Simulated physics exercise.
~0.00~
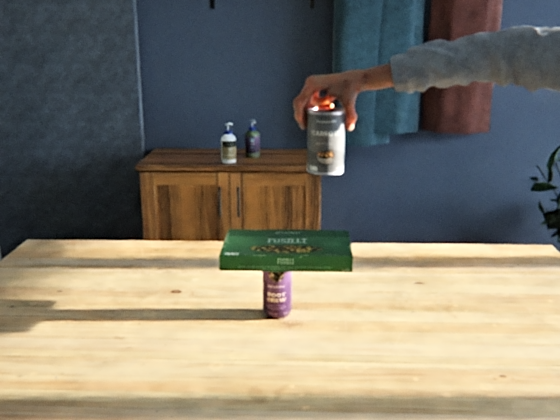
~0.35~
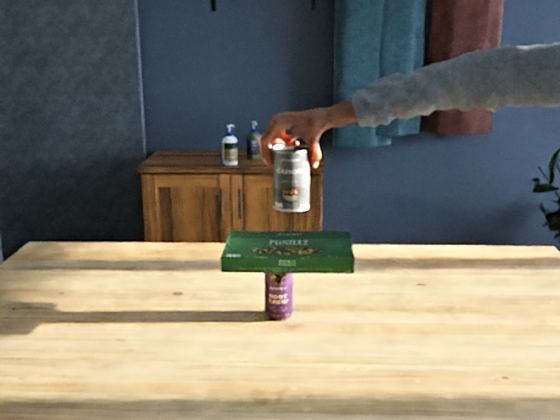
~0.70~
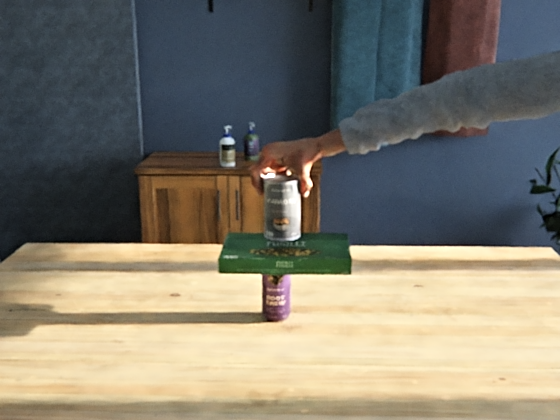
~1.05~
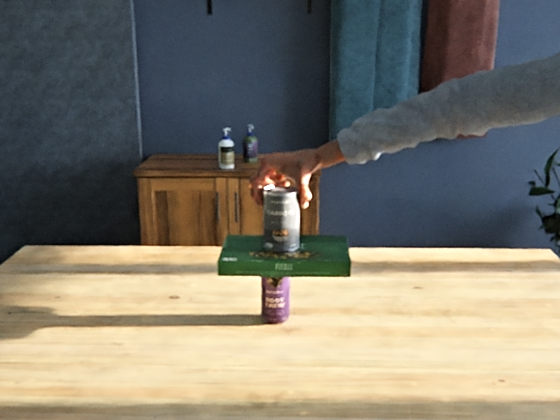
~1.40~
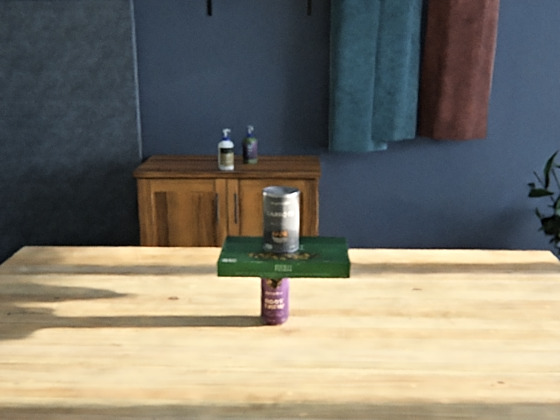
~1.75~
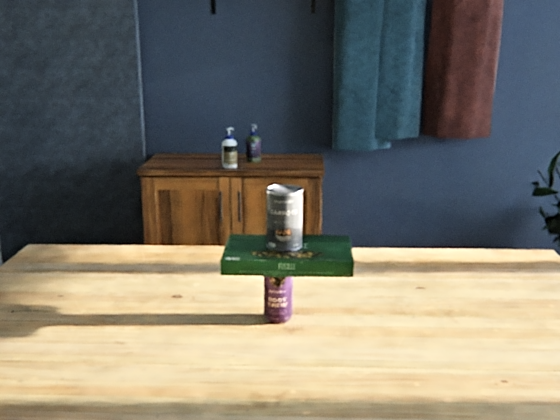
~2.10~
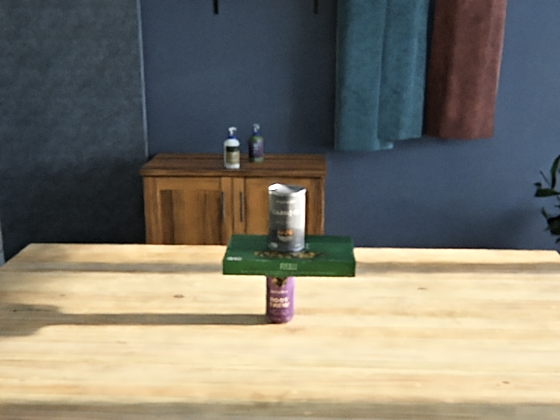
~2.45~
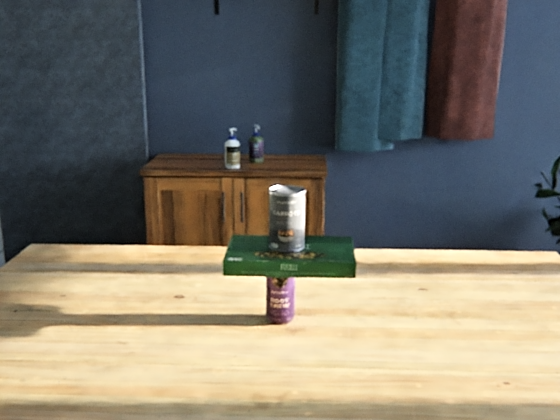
At first, a flat green packet lies across the top of an upright purple can on a pale wooden table, while a hand reaching in from the right holds a grey tin above it. The hand carries the tin left and downward until it is over the packet. It then lowers the tin onto the packet, directly above the can. The fingers let go, and the arm withdraws from view. The tin remains upright, the packet stays level beneath it, and the small tower is still standing at the end.
